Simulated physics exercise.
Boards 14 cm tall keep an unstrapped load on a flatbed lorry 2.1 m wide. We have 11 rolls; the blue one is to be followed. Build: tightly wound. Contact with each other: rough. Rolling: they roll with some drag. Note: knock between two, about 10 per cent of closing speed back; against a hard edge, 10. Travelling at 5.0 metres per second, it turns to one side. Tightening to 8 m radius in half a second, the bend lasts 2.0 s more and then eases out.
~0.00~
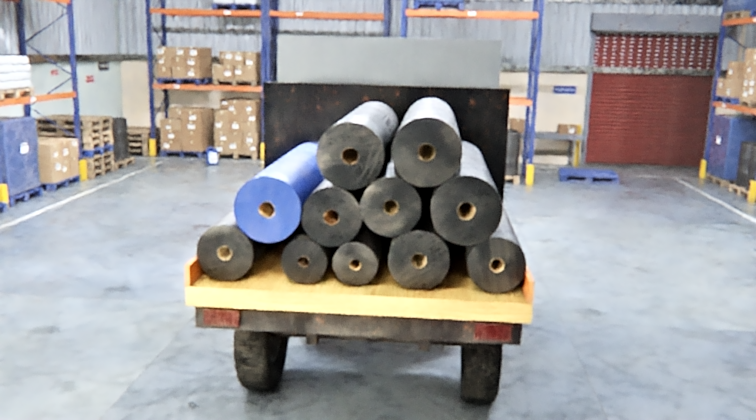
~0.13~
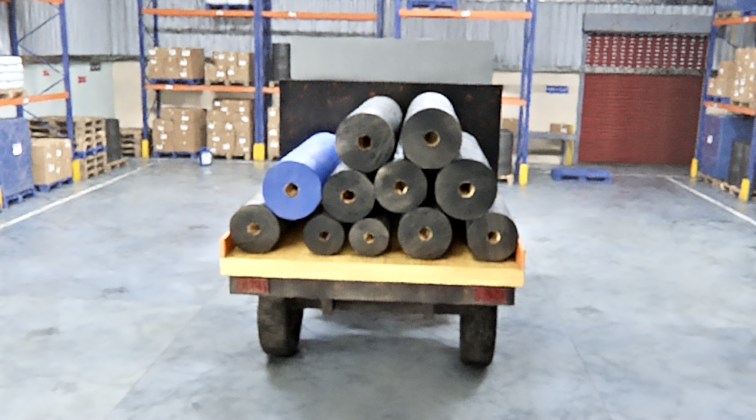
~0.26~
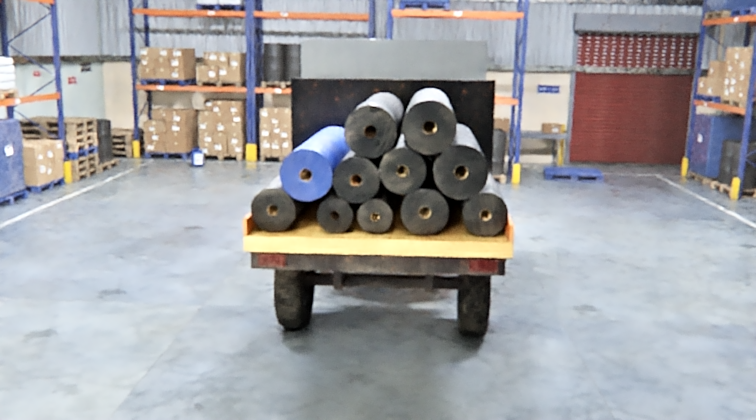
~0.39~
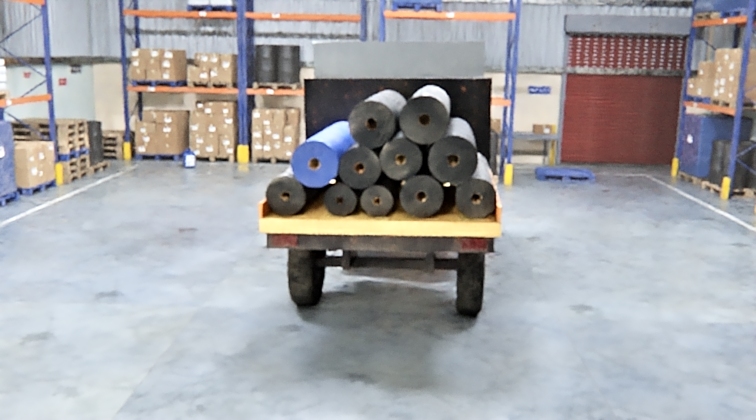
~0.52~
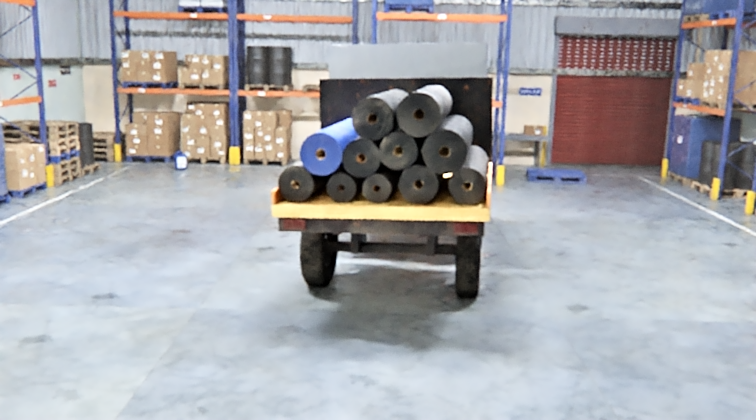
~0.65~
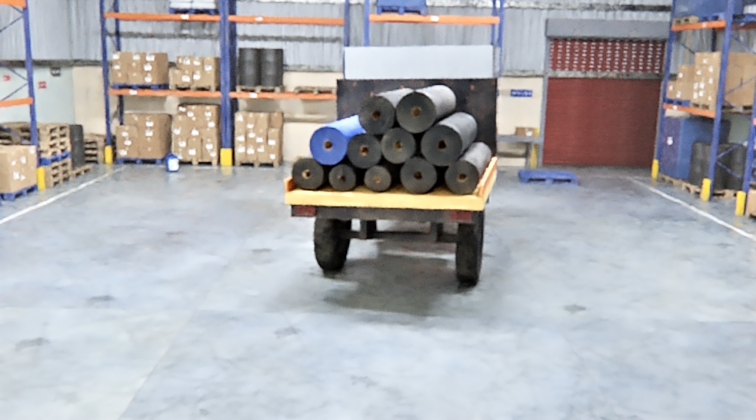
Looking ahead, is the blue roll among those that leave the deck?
Lost.
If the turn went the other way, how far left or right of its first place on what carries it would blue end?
Roughly 20 cm right.
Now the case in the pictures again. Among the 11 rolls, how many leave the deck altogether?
2 in total.
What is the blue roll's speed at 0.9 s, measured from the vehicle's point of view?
0.5 m/s, give or take.
Then, 0.9 s in, blue is up on others, 35 cm from the left edge, rolling left; 0 gone from the deck.
Then, 1.1 s in, blue is up on others, 25 cm from the left edge, rolling left; 0 gone from the deck.
Then, 1.3 s in, blue is up on others, 5 cm from the left edge, rolling left; 0 gone from the deck.
Then, 1.5 s in, blue is over the left board and falling; 1 gone from the deck.
In the end (3.3 s), blue is over the left board and gone; 2 gone from the deck.
